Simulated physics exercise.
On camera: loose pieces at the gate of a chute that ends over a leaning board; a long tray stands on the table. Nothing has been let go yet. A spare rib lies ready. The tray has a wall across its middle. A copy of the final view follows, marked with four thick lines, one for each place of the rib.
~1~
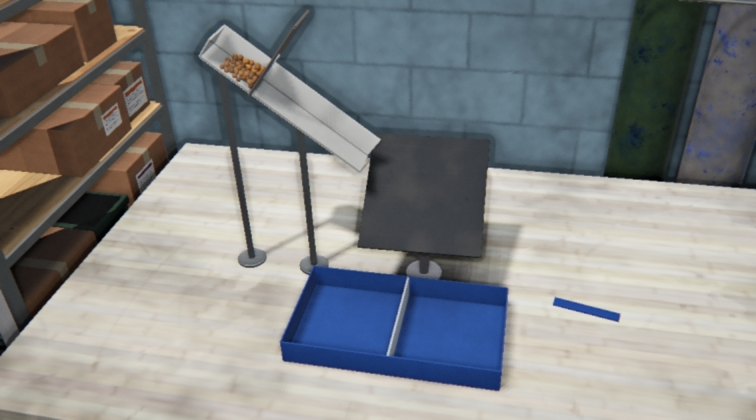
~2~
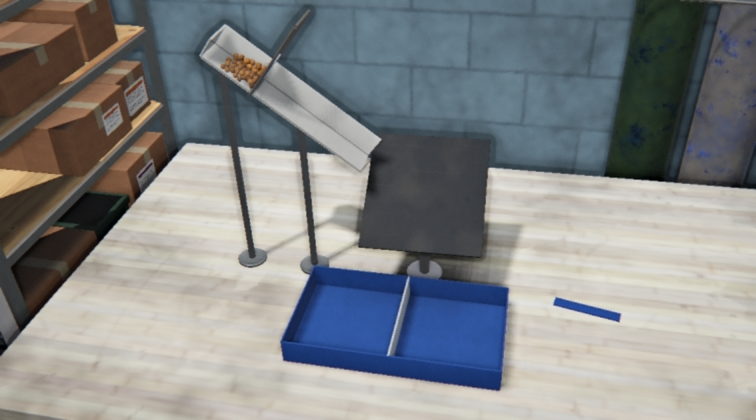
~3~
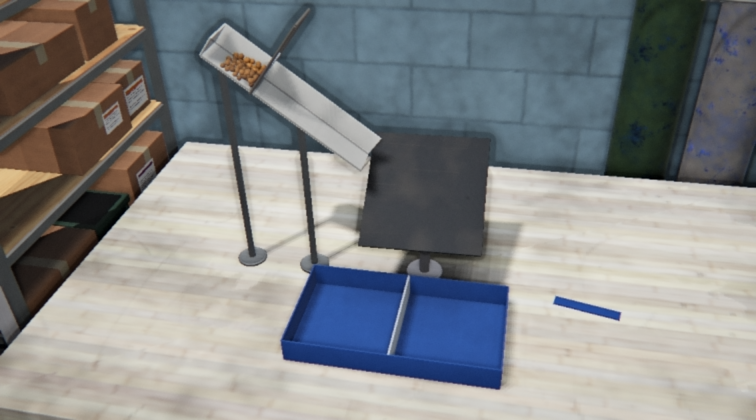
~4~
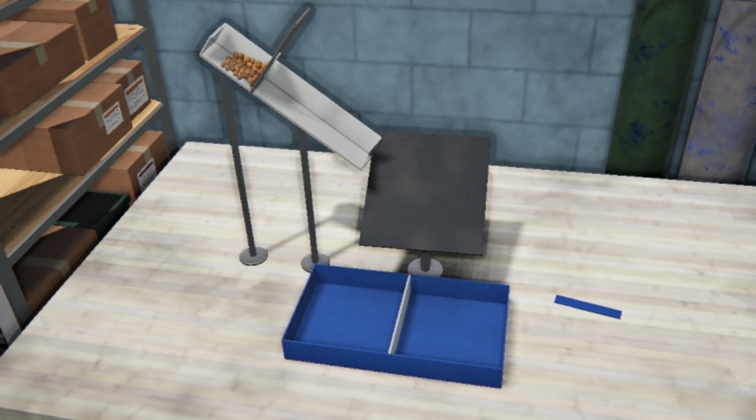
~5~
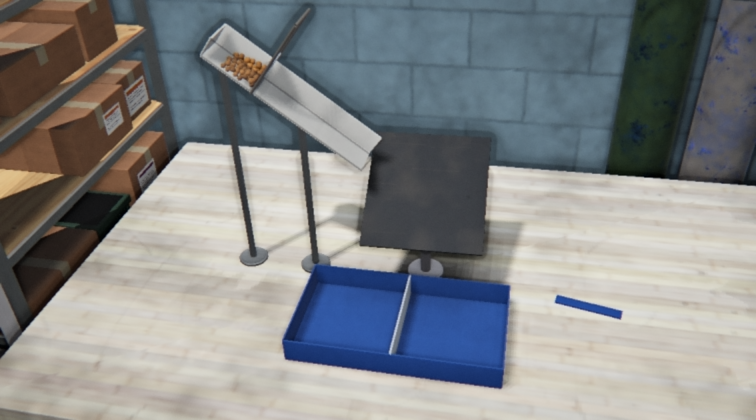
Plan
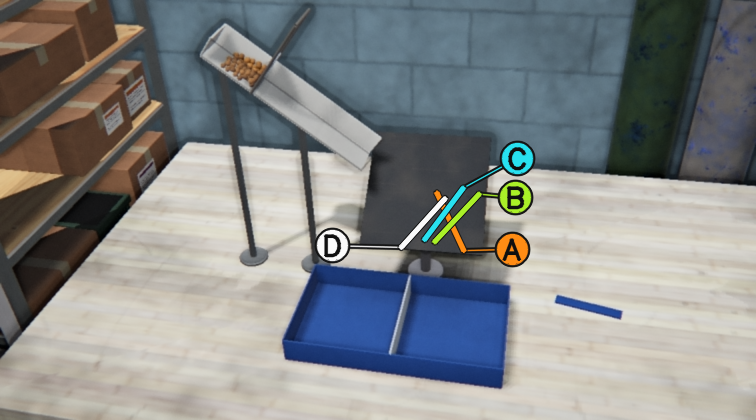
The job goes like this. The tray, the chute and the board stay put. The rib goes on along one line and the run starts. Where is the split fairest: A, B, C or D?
Use line C.
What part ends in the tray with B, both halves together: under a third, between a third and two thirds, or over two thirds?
Line B gives over two thirds.
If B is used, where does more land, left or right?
Right.
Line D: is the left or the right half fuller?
More lands on the left.
On the marked copy, line A from (436, 192) to (463, 250); line B from (479, 194) to (434, 241); line C from (463, 188) to (424, 239); line D from (444, 198) to (401, 247).
If A is chosen, of what is caught, a small part in the left half, nearly all in the right.
If B is chosen, of what is caught, a small part in the left half, most in the right.
If C is chosen, of what is caught, about a third in the left half, about two thirds in the right.
If D is chosen, of what is caught, most in the left half, a small part in the right.
